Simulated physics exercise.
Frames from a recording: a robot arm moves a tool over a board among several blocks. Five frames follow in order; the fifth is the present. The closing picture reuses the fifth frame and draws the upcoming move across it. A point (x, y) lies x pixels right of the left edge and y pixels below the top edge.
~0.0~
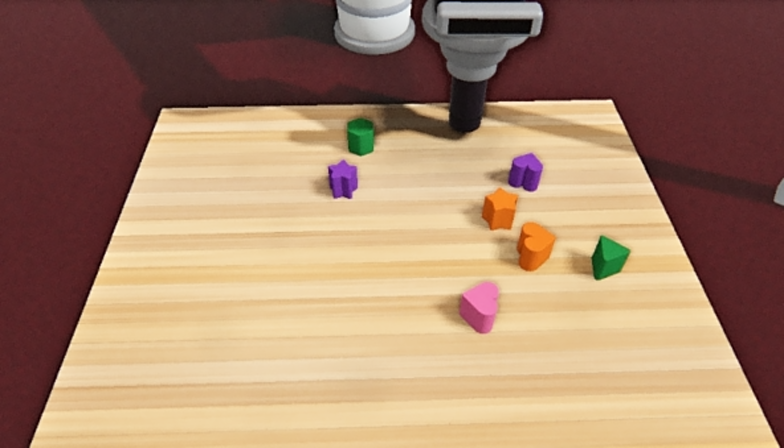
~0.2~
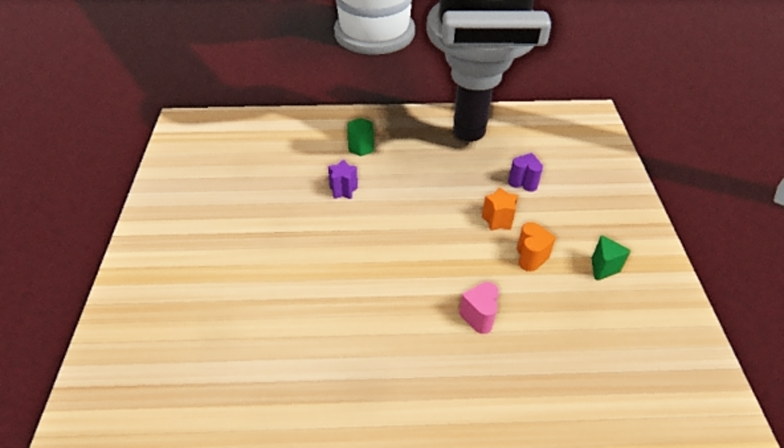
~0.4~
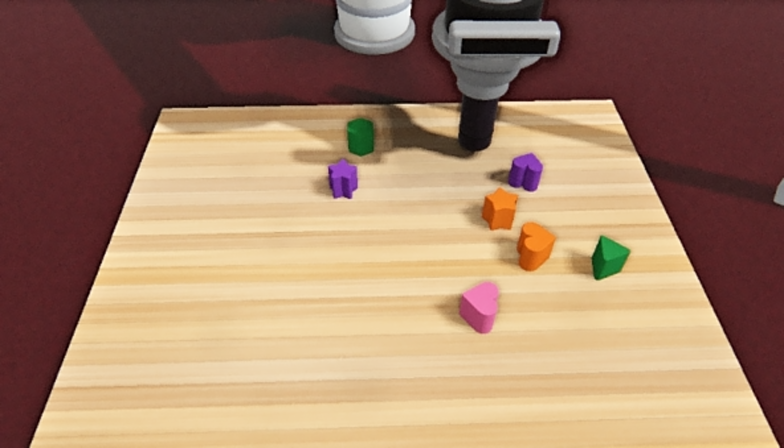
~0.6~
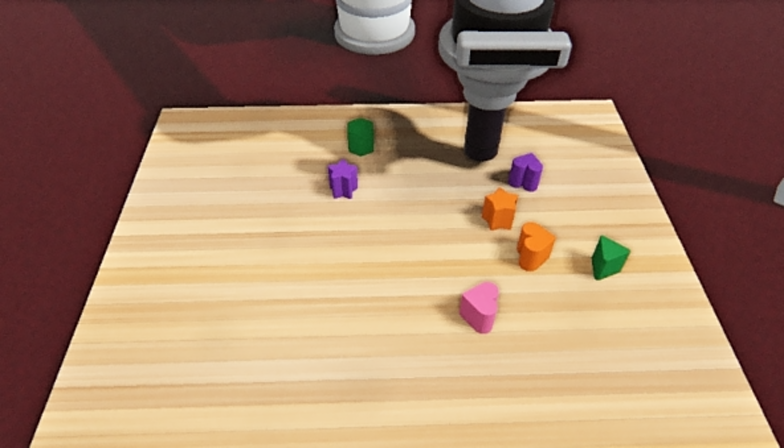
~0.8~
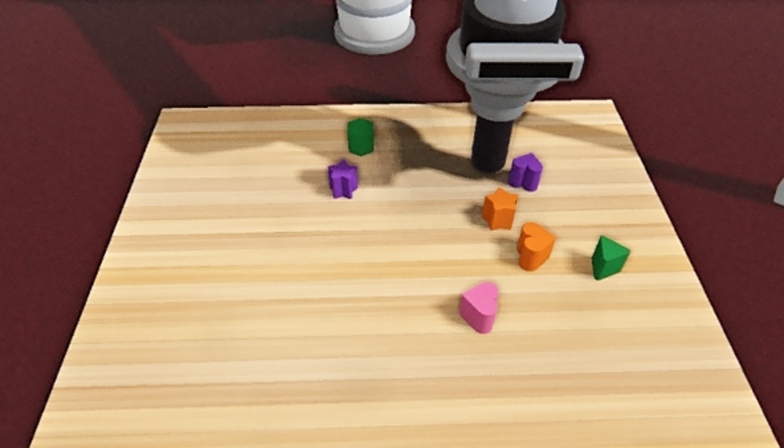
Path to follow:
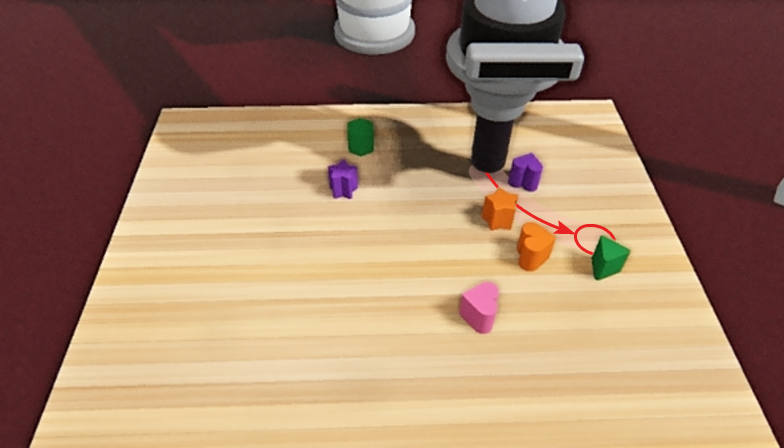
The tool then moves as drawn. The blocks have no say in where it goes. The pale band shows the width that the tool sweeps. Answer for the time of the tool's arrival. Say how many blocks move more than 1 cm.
The push moves one block more than 1 cm.
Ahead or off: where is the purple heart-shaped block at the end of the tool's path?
The tool passes it.
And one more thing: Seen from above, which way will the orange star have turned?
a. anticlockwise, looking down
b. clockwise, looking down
Letter b.
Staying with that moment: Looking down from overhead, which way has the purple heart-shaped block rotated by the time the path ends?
Counterclockwise from above.
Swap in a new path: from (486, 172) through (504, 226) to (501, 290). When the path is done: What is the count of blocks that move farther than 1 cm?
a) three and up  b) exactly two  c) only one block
My answer is option a.
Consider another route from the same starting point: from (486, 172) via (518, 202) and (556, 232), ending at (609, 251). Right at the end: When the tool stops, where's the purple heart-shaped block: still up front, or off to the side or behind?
That block drops off.
The drawn path runs from (486, 172) over (511, 200) and (548, 224) to (595, 240).
The first path, step by step. One third of the way, tool at (513, 190); purple heart-shaped block at (541, 168), turned 70° anticlockwise.
Two thirds of the way, tool at (552, 214); orange star at (504, 202), turned 25° clockwise; purple heart-shaped block at (542, 168), turned 80° anticlockwise.
At the end, tool at (599, 230); orange star at (504, 202), turned 25° clockwise; purple heart-shaped block at (542, 168), turned 80° anticlockwise; green triangular block not moved.
